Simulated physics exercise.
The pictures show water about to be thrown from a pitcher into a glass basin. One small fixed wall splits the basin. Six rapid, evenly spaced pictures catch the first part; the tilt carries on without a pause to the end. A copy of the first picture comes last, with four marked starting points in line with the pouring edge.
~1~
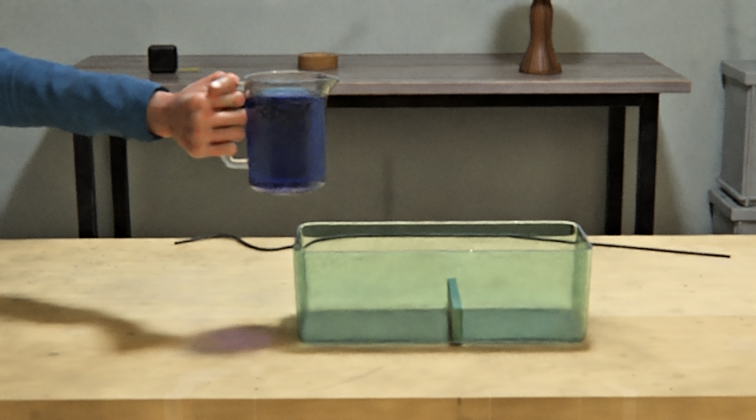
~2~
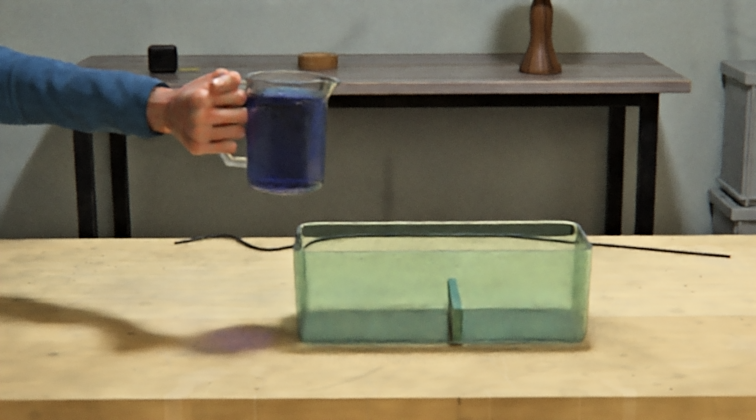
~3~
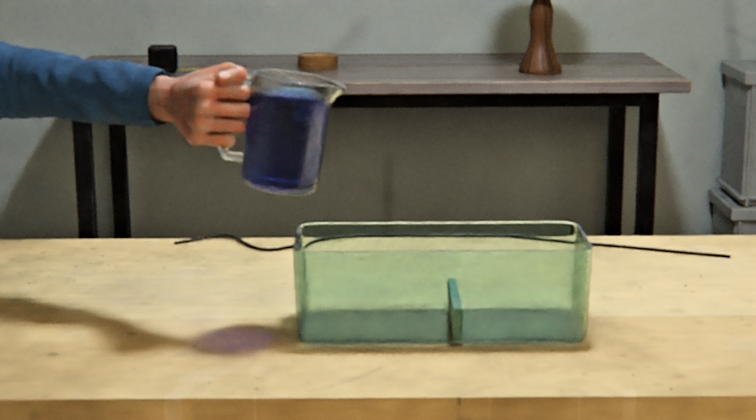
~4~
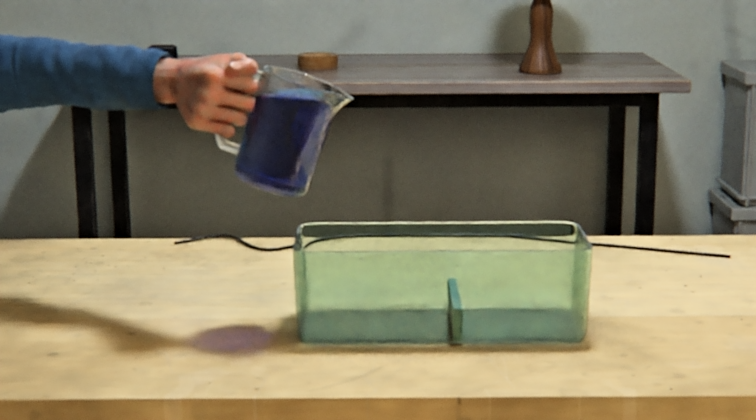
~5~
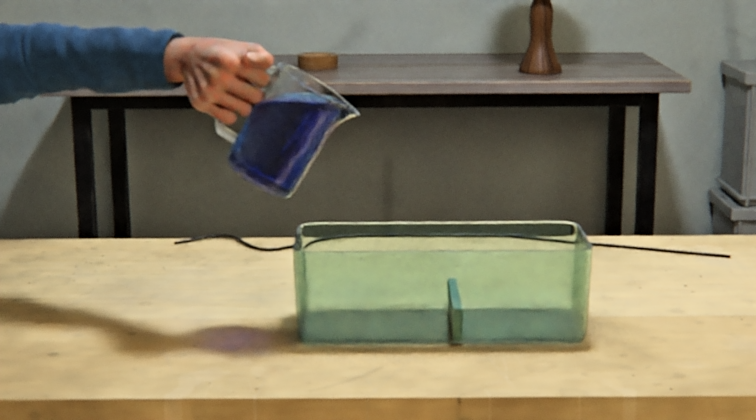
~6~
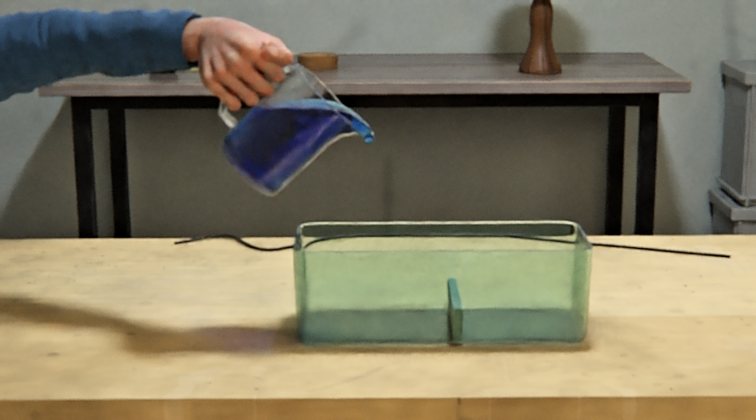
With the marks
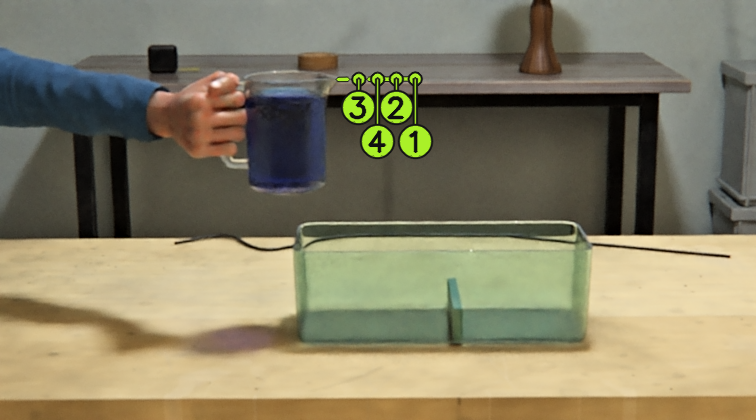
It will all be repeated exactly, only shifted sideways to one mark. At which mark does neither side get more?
Dot 2.
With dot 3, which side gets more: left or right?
The left side.
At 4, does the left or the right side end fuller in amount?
The left side.
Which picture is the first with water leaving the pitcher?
Picture 6.
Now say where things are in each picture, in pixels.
In the first frame, upright, lip at (338, 79); basin from (298, 342) to (586, 341); top of the wall at (455, 292); nothing has left yet.
In the second frame, tipped about 2°, lip at (340, 81); nothing has left yet.
In the third frame, tipped about 9°, lip at (345, 87); nothing has left yet.
In the fourth frame, tipped about 19°, lip at (352, 98); nothing has left yet.
In the fifth frame, tipped about 32°, lip at (358, 114); nothing has left yet.
In the sixth frame, tipped about 47°, lip at (360, 133); water is over the lip, down to (368, 139).
In lime, 1 at (415, 79); 2 at (396, 79); 3 at (358, 79); 4 at (377, 79).
If 1 is chosen, about 18 % ends left of the wall and 81 % right of it.
If 2 is chosen, about 53 % ends left of the wall and 46 % right of it.
If 3 is chosen, about 91 % ends left of the wall and 5 % right of it; 4 % is lost outside.
If 4 is chosen, about 79 % ends left of the wall and 14 % right of it; 7 % is lost outside.
